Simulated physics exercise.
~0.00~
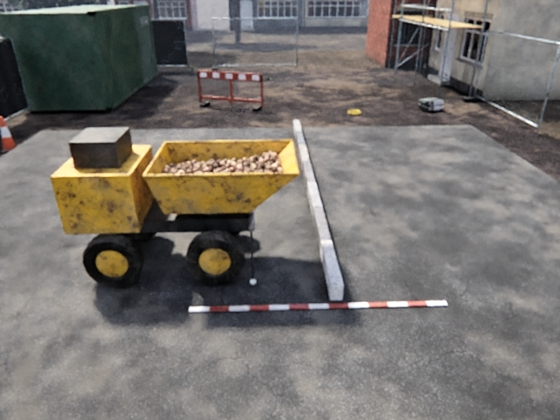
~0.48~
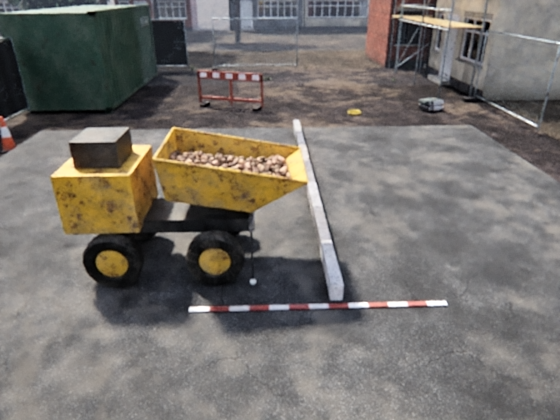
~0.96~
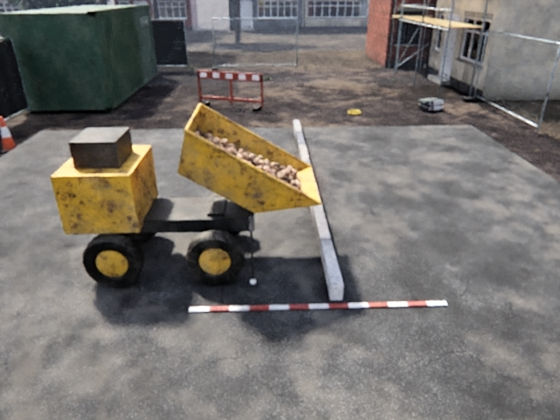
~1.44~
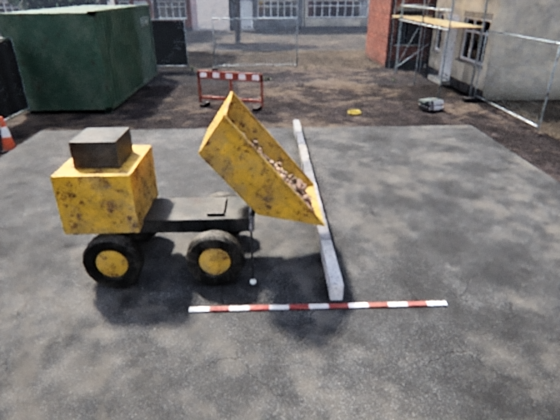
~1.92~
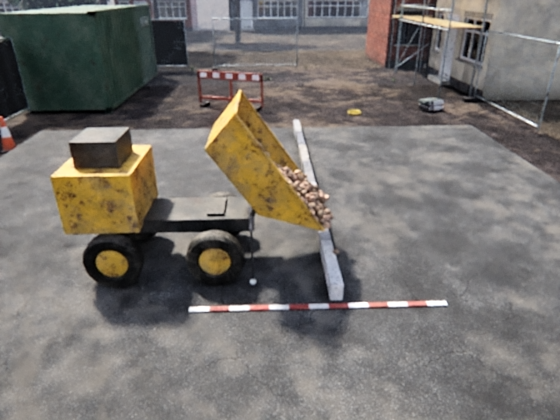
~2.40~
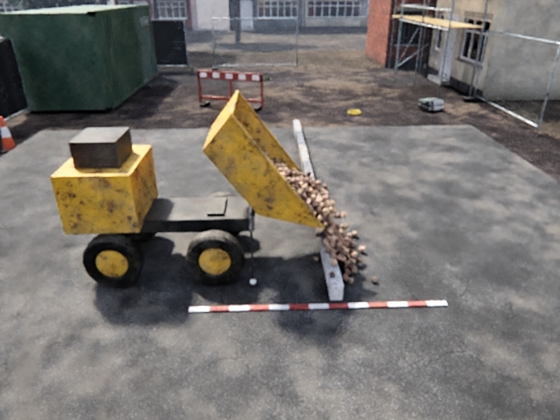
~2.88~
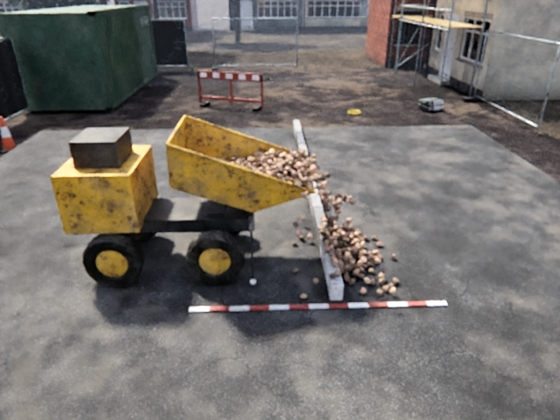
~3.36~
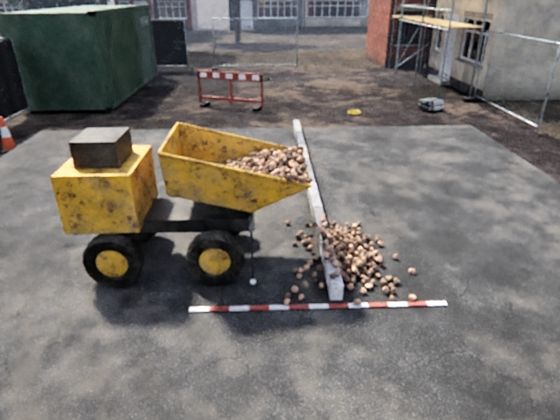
At first, a yellow dumper stands on grey tarmac with its skip level and full of brown stones, facing a low pale kerb and a red and white striped staff. The skip tilts forward to the right, gently and then steeply, while the stones slide towards its lower lip. They begin to spill out and tumble down over the kerb. The skip then swings back down as stones scatter across the ground. Finally, it rests slightly tipped, still holding most of its load, with a loose heap mainly beyond the kerb and a few stones on the near side.
